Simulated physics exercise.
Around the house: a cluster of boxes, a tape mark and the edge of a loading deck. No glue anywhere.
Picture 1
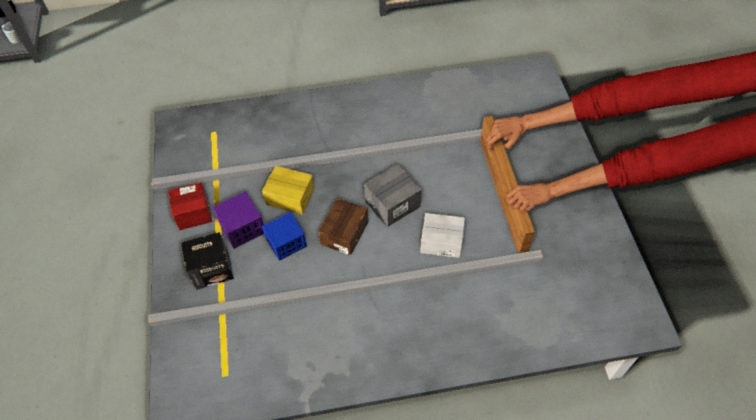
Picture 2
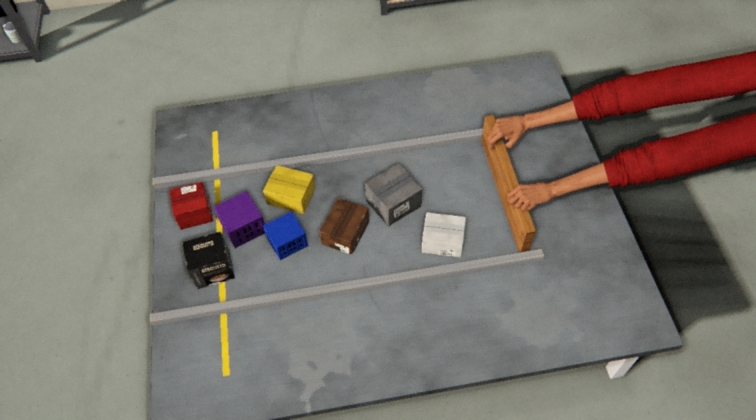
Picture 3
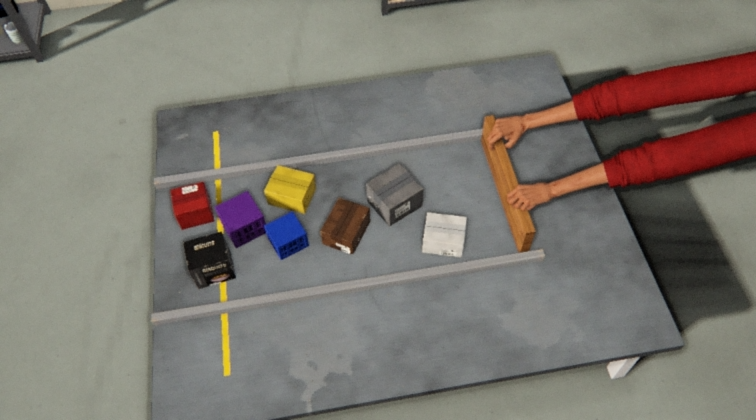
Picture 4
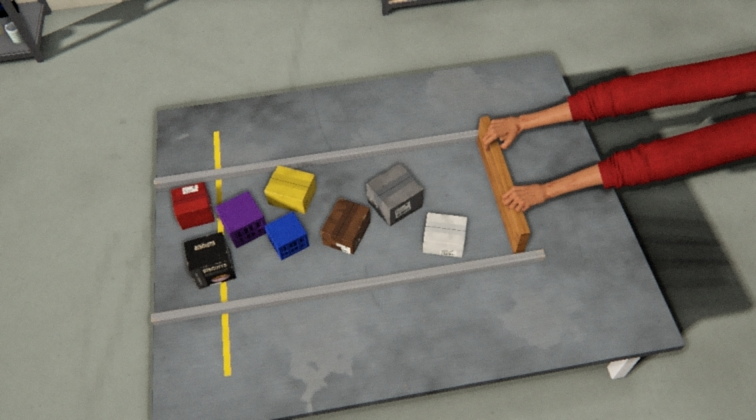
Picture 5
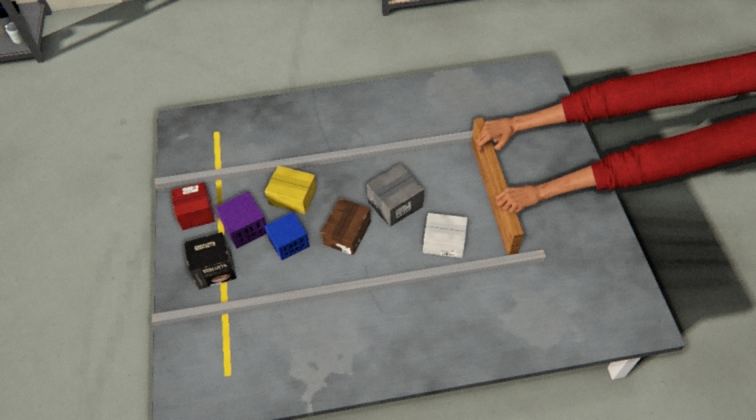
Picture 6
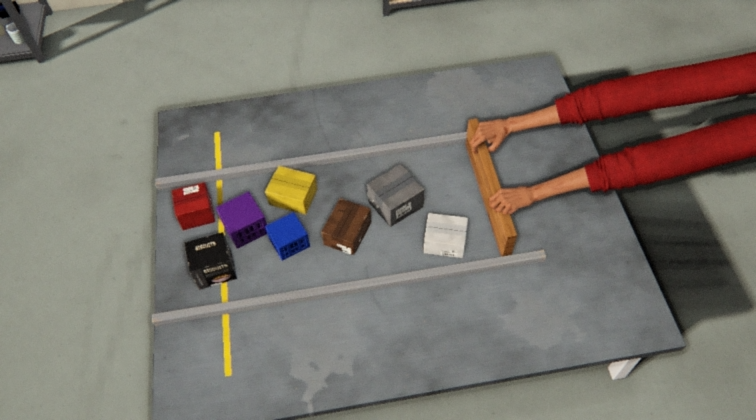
At the start, two red-sleeved arms hold a wooden plank at the right of a grey table, where eight colourful boxes sit between two rails near a yellow tape line. The hands then slide the plank slightly left toward the white box, while the boxes stay practically still.
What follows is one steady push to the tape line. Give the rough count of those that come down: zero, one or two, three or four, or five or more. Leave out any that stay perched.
As it turns out, the number that fall off is three or four.
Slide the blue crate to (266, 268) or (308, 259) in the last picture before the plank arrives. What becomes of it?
In turn it survives; survives.
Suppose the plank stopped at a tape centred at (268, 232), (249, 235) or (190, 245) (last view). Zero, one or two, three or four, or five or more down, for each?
One after another: Just one or two; three to four; five or more.
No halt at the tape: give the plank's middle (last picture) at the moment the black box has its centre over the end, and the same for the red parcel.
Its middle is around (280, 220) and around (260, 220).
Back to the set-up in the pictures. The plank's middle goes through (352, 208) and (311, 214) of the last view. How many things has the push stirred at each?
At the one place 5, at the other 8.
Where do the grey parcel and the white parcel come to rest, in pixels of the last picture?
About (196, 218), and the other about (201, 281).
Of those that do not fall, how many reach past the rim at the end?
The number is 2.
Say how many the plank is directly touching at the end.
2 of them.
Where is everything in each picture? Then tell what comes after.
In the first picture, red parcel (191, 206); black box (208, 261); purple crate (240, 220); plank (505, 183); tape (219, 240).
In the second picture, black box (209, 260); grey parcel (394, 195).
In the third picture, purple crate (242, 220); brown parcel (346, 226).
In the fourth picture, red parcel (193, 206); yellow box (291, 190).
In the fifth picture, black box (211, 261); plank (495, 185).
In the sixth picture, red parcel (194, 206); black box (211, 261); purple crate (243, 220); plank (489, 186); tape (222, 240).
Soon after, none off yet; red parcel at rest near (194, 206); black box at rest near (211, 261); purple crate at rest near (243, 220).
Then, none off yet; red parcel at rest near (194, 206); black box at rest near (211, 261); purple crate moved a little near (237, 221).
Further on, none off yet; red parcel moved about its own width near (166, 196); black box moved well along near (142, 273); purple crate moved well along near (177, 226).
At rest, the number that fall off is three or four; fallen, blue crate, purple crate, black box and red parcel.
